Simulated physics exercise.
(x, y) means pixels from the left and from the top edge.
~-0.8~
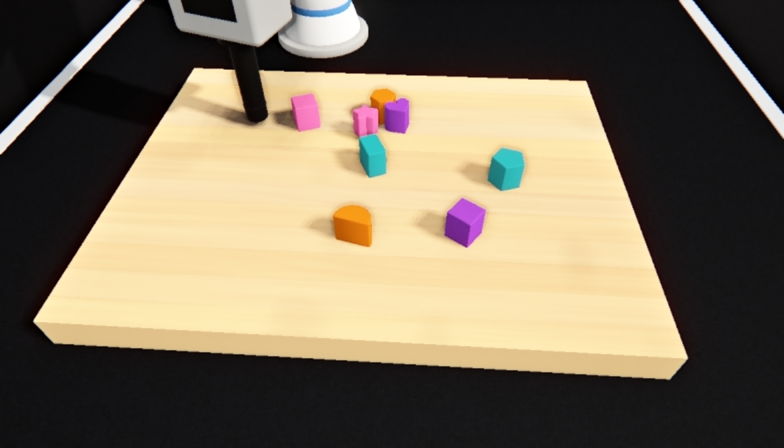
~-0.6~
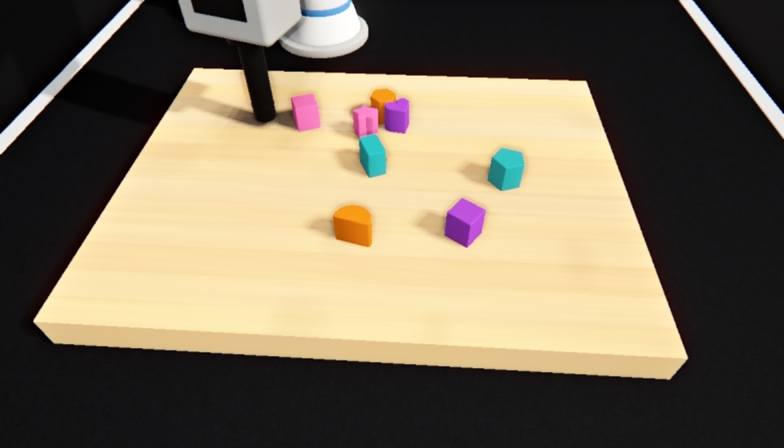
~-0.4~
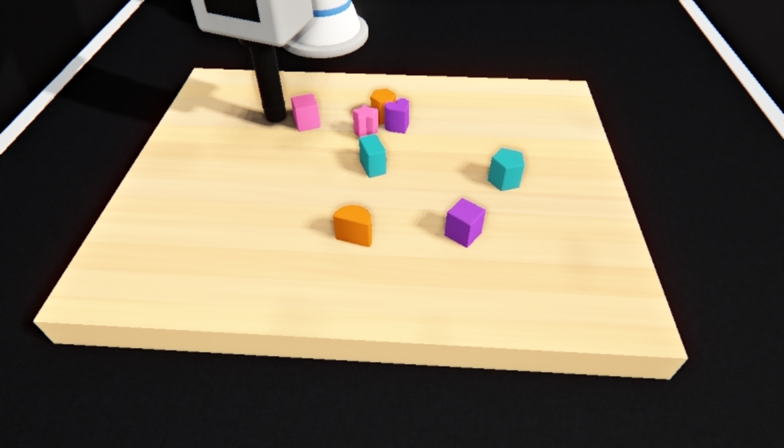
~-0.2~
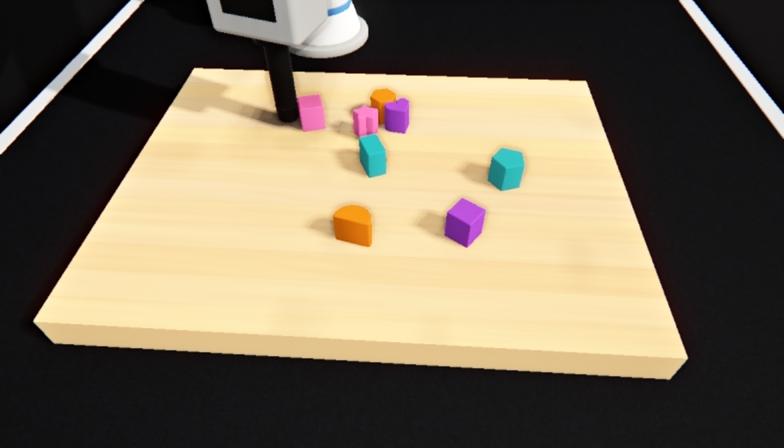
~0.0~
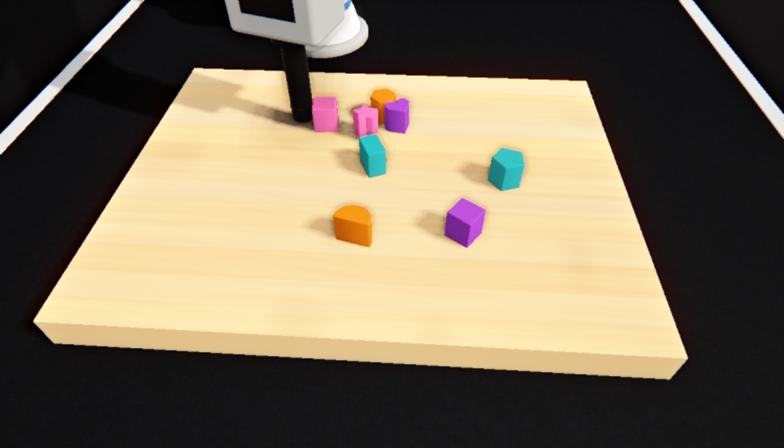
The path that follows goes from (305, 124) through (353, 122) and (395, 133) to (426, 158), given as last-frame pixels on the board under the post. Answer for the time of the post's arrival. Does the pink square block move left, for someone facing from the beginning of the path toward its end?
In short: No.
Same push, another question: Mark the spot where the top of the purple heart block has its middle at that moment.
I'd say the purple heart block ends with its top centre at (420, 106).
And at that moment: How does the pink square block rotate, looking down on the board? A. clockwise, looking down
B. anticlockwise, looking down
My pick is A.
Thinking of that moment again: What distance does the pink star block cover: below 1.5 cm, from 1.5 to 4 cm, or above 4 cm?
Travels over 4 cm.
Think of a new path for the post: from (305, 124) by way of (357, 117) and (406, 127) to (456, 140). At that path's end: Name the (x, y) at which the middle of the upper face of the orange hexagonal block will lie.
Expect it around (417, 92).
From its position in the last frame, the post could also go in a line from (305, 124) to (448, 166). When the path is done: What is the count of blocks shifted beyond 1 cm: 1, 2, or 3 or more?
Two will move.
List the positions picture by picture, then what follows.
The first picture shows lower end of the post at (258, 117), tops of blocks, pink square block at (304, 101), pink star block at (365, 111), orange hexagonal block at (383, 94), purple heart block at (398, 104).
The second picture shows post at (266, 117), blocks as before.
The third picture shows post at (276, 117), blocks as before.
The fourth picture shows post at (289, 117), pink square block at (310, 101).
The fifth picture shows post at (304, 117), pink square block at (324, 102), pink star block at (365, 111), orange hexagonal block at (383, 94), purple heart block at (398, 104).
The first path, step by step. One third of the way, post at (353, 115); pink square block at (370, 107), turned 55° clockwise; pink star block at (384, 118).
Two thirds of the way, post at (396, 127); pink square block at (403, 124), turned 90° clockwise; pink star block at (409, 139), turned 40° clockwise; orange hexagonal block at (398, 93), turned 55° anticlockwise; purple heart block at (417, 105), turned 60° anticlockwise.
At the end, post at (426, 152); pink square block at (430, 152), turned 115° clockwise; pink star block at (424, 168), turned 65° clockwise; orange hexagonal block at (398, 93), turned 55° anticlockwise; purple heart block at (420, 106), turned 80° anticlockwise.
